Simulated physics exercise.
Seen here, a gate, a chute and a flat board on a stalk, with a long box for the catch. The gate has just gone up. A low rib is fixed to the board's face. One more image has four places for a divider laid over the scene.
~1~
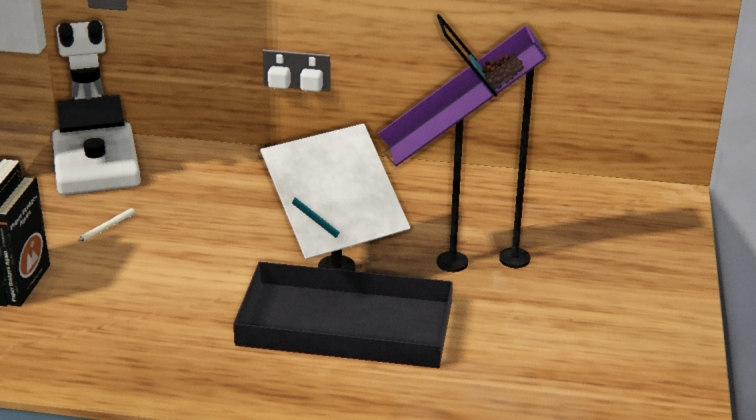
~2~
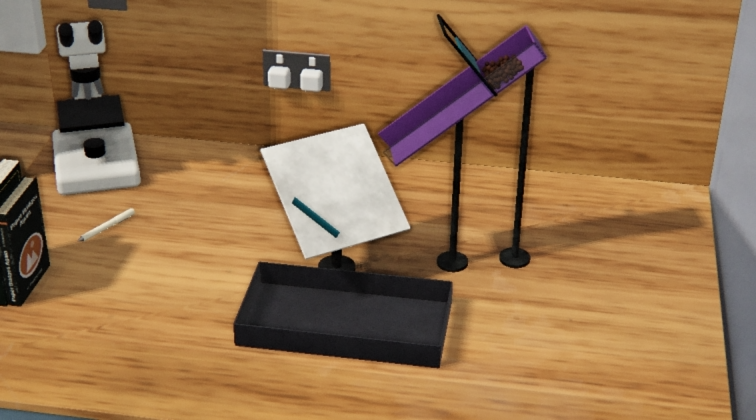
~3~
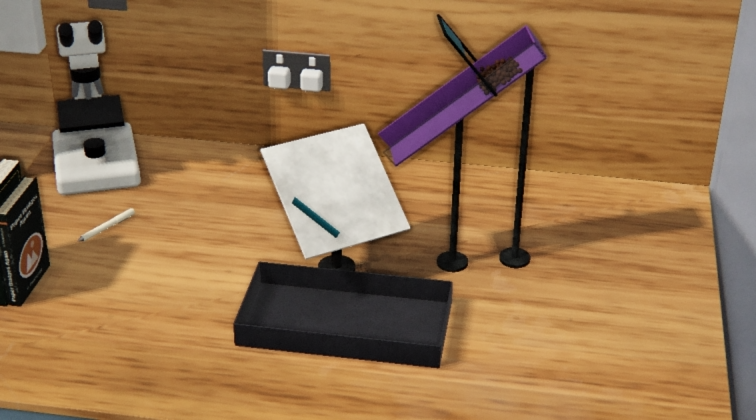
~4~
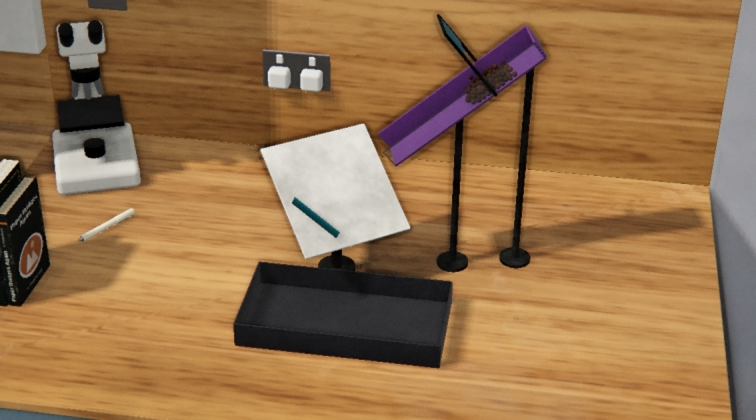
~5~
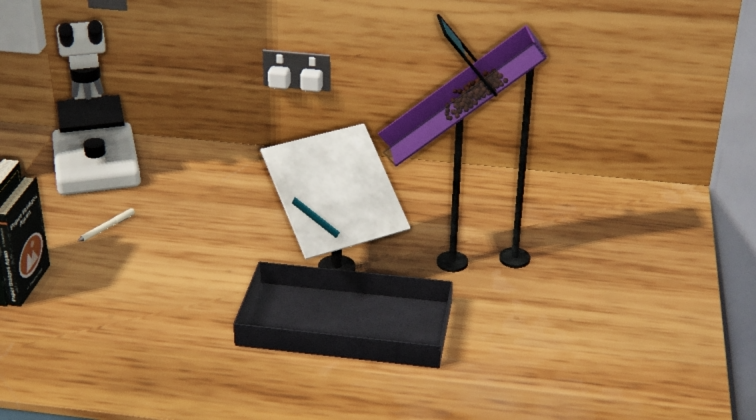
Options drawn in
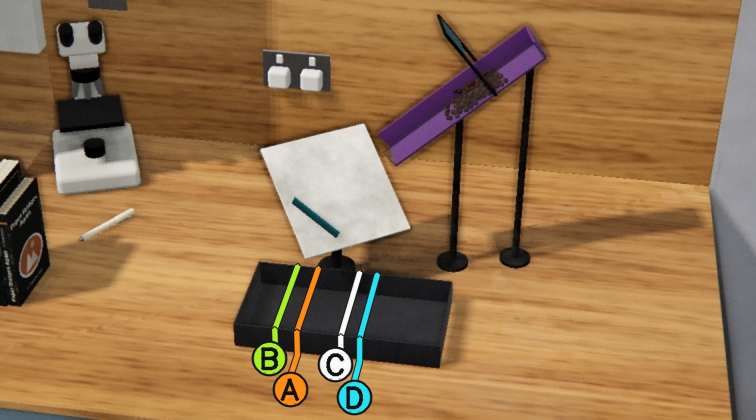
Small brown berries slide down a sloping purple chute after the dark gate lifts.
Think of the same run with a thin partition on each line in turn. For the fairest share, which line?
The answer is line D.
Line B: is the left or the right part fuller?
More lands on the right.
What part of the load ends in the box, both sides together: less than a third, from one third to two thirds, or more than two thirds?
It is more than two thirds.
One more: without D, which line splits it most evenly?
That would be C.
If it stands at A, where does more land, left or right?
The right side.
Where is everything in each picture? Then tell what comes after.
In the first picture, load behind the gate (502, 69), allspice berries; lip of the chute (393, 157), sloping fairly steeply.
In the second picture, middle of the board (336, 189), tilted fairly steeply; middle of its low edge (359, 243); of its high edge (313, 136).
In the third picture, front corners of the box (234, 324) and (440, 346), empty; front of the load (482, 86).
In the fourth picture, middle of the load (487, 80); its front (468, 100), roughly a quarter of the way to the lip; rib from (294, 197) to (340, 233).
In the fifth picture, middle of the load (475, 92); its front (448, 118), roughly half of the way to the lip.
On the marked copy, line A crosses the front rim at (297, 331); line B crosses the front rim at (274, 328); line C crosses the front rim at (340, 335); line D crosses the front rim at (359, 337).
Choosing A, of what is caught, not one piece on the left of the divider, every piece on the right.
Choosing B, of what is caught, not one piece on the left of the divider, every piece on the right.
Choosing C, of what is caught, about a tenth on the left of the divider, the larger part on the right.
Choosing D, of what is caught, roughly half on the left of the divider, roughly half on the right.
